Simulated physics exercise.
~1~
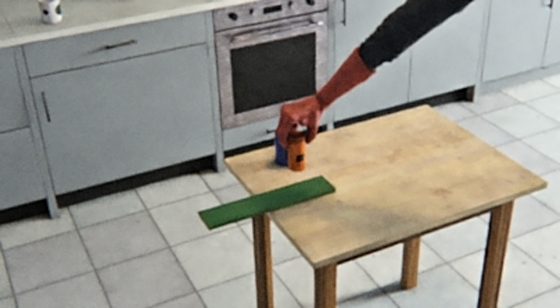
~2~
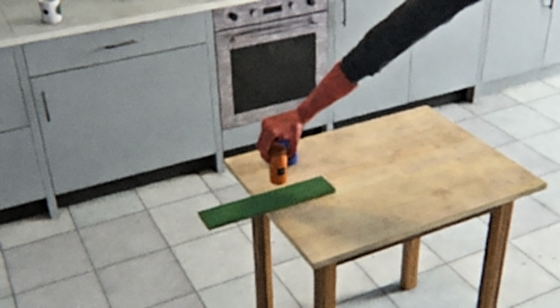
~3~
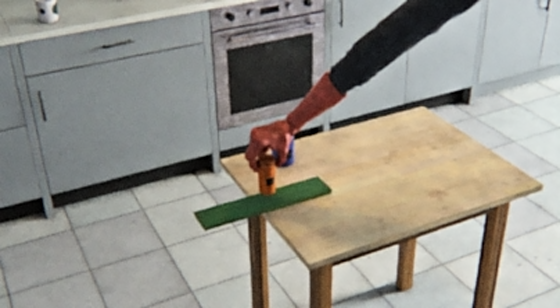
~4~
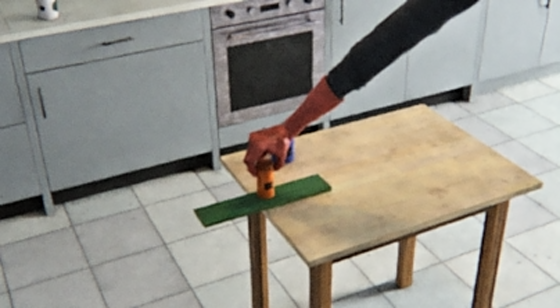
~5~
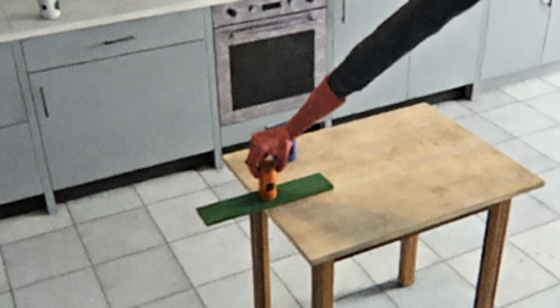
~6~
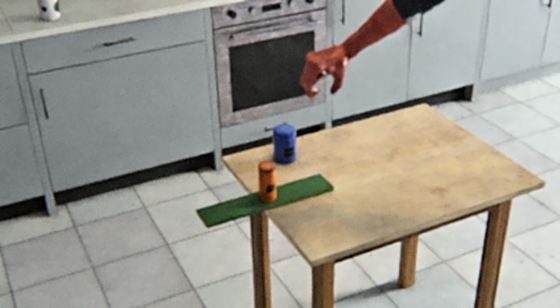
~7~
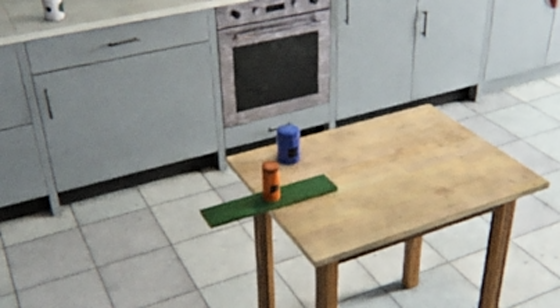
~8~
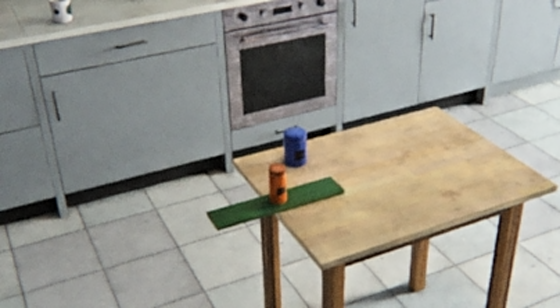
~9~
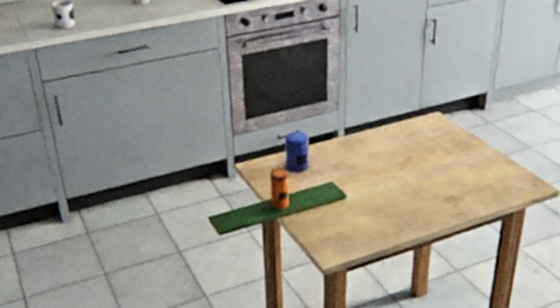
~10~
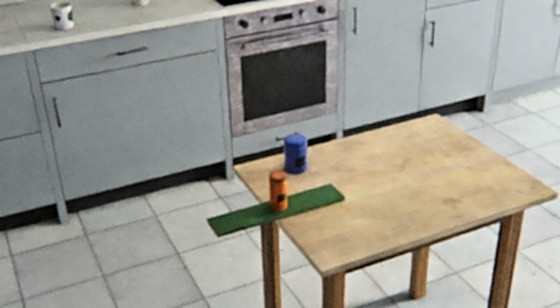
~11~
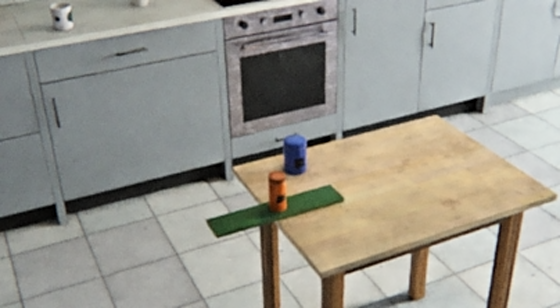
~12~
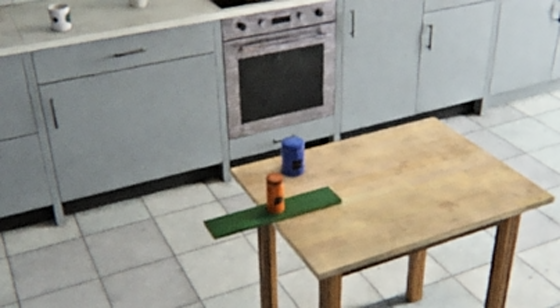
The clip shows a hand moving an orange shaker left across a wooden table in a kitchen and setting it upright on a green board that juts over the edge, near a blue jar. The hand lets go and withdraws, and the board and shaker stay in place.
